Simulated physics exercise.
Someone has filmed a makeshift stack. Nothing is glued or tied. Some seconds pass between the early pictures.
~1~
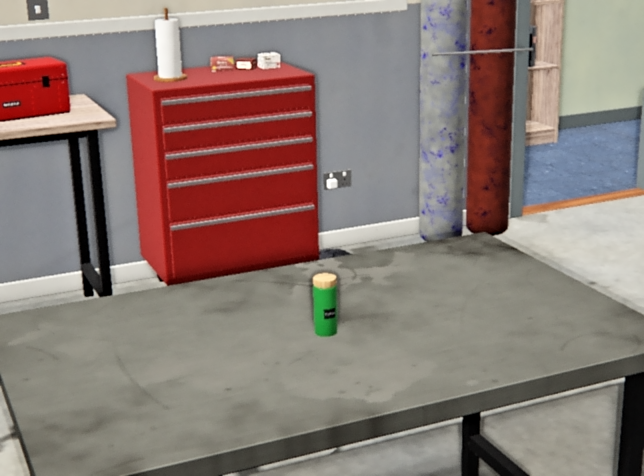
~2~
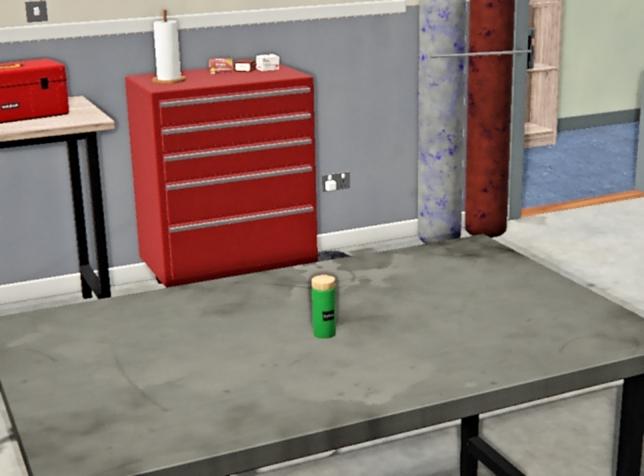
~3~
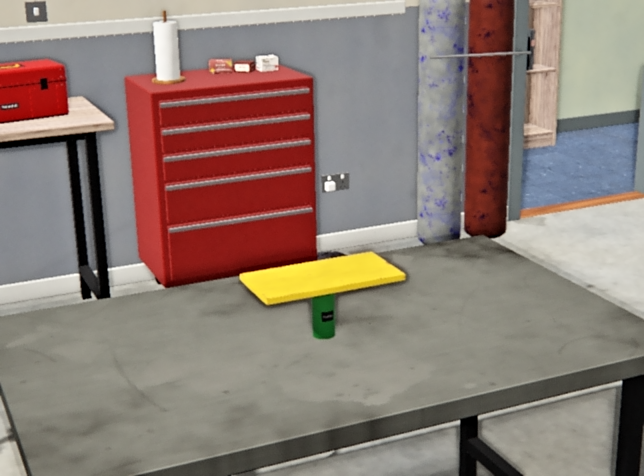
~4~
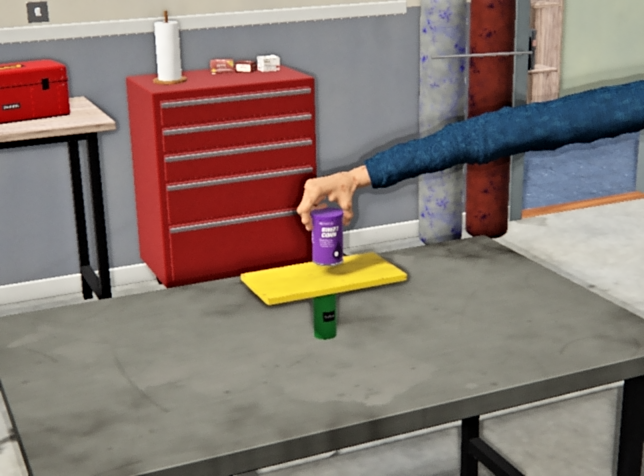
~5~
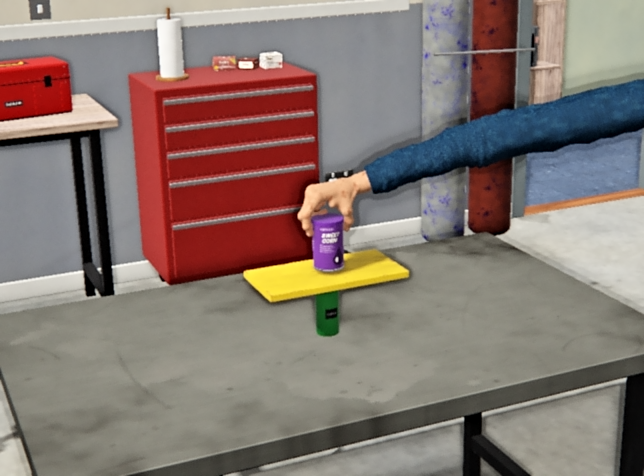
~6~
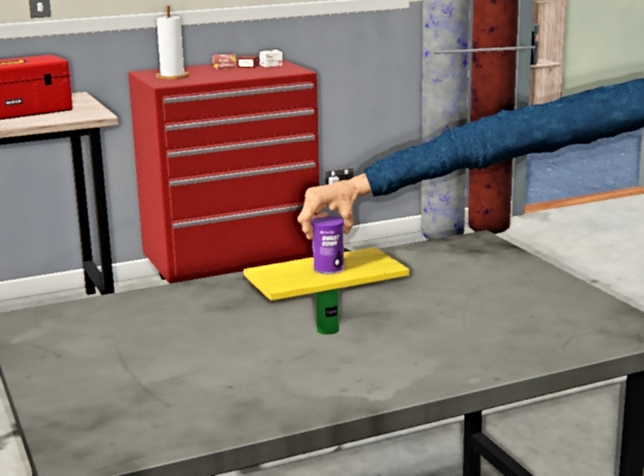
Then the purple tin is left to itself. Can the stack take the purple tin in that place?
The stack holds.
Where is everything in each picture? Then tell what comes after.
In the first frame, the last thing is not in view yet; green shaker (325, 305).
In the second frame, the last thing is not in view yet; green shaker (324, 307).
In the third frame, the last thing is not in view yet; green shaker (323, 308).
The fourth frame shows coming down; purple tin (327, 237); green shaker (325, 308).
The fifth frame shows coming down; purple tin (328, 242); green shaker (327, 305).
The sixth frame shows in place under the hand; purple tin (328, 245); green shaker (327, 303).
Then, 0.30 s past the last view, nothing moves.
Then, 0.70 s past the last view, purple tin resting near (328, 246).
Finally, all 3 still in place. Final places as the last picture's camera would see them, purple tin near (328, 246). The stack stays up.
